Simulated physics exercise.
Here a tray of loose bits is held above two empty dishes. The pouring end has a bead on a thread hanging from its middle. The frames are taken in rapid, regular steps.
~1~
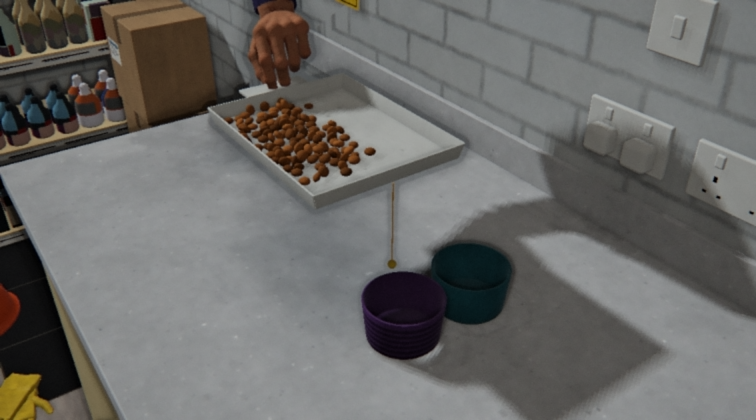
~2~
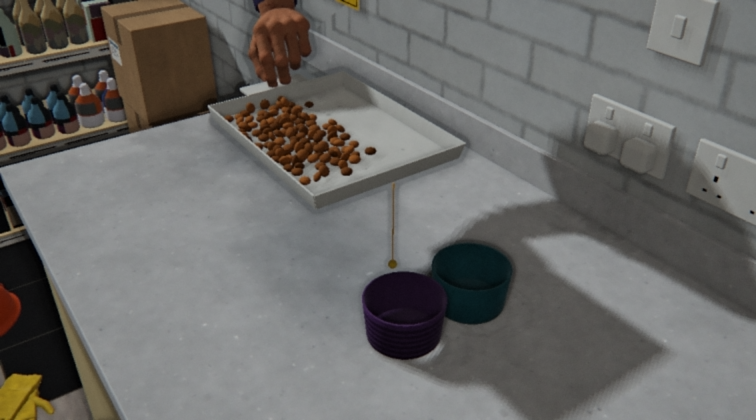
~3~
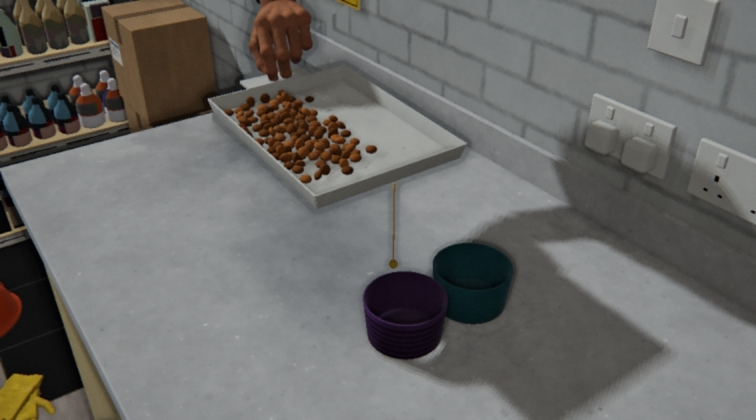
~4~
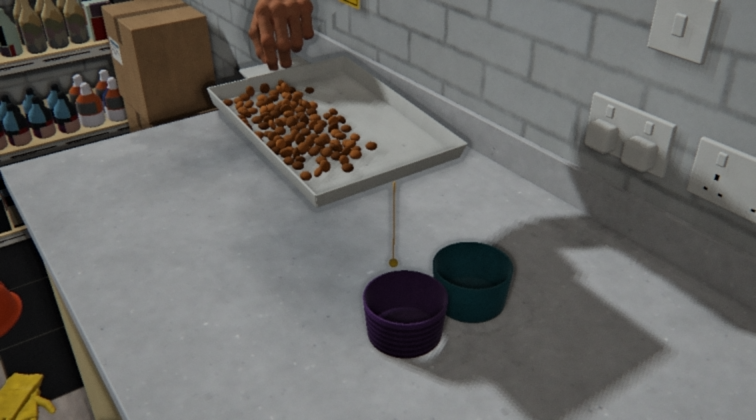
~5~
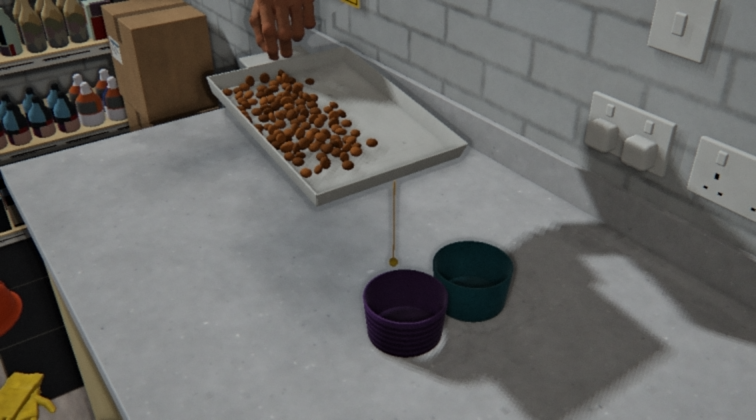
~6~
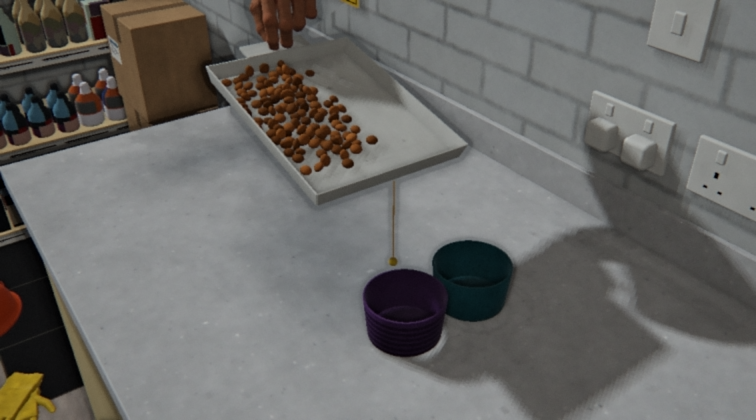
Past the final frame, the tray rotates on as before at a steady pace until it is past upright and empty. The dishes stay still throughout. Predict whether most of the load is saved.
Most gets caught.
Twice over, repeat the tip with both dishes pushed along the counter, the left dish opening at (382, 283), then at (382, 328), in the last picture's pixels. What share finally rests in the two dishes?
Roughly 40 per cent, then roughly 80 per cent.
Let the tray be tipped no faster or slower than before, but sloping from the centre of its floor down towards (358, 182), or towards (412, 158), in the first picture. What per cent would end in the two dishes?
Roughly 30 percent, then 70 percent.
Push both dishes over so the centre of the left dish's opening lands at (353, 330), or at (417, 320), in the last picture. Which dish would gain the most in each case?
For the two places in order: The rightward one, the leftward one.
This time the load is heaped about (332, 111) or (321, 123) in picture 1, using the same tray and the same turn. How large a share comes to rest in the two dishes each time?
Close to 90 per cent, followed by close to 90 per cent.
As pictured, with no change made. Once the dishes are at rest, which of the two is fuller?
It turns out to be the left-positioned one.
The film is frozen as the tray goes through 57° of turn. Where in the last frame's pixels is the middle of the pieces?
The load is centred near (382, 163).
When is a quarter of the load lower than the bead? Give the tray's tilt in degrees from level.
Roughly 95 degrees from level.
Soon, tray tipped steeply; nearly all on the tray; a stray few in the left dish; a stray few in the air.
A while on, tray tipped right over; about half on the tray; about a quarter in the left dish; a small part in the right dish; a stray few outside both; about a quarter in the air.
Towards the end, tray tipped past a quarter turn; about half in the left dish; about a quarter in the right dish; about a quarter outside both.
Finally, tray tipped past a quarter turn; about half in the left dish; about a quarter in the right dish; about a quarter outside both.
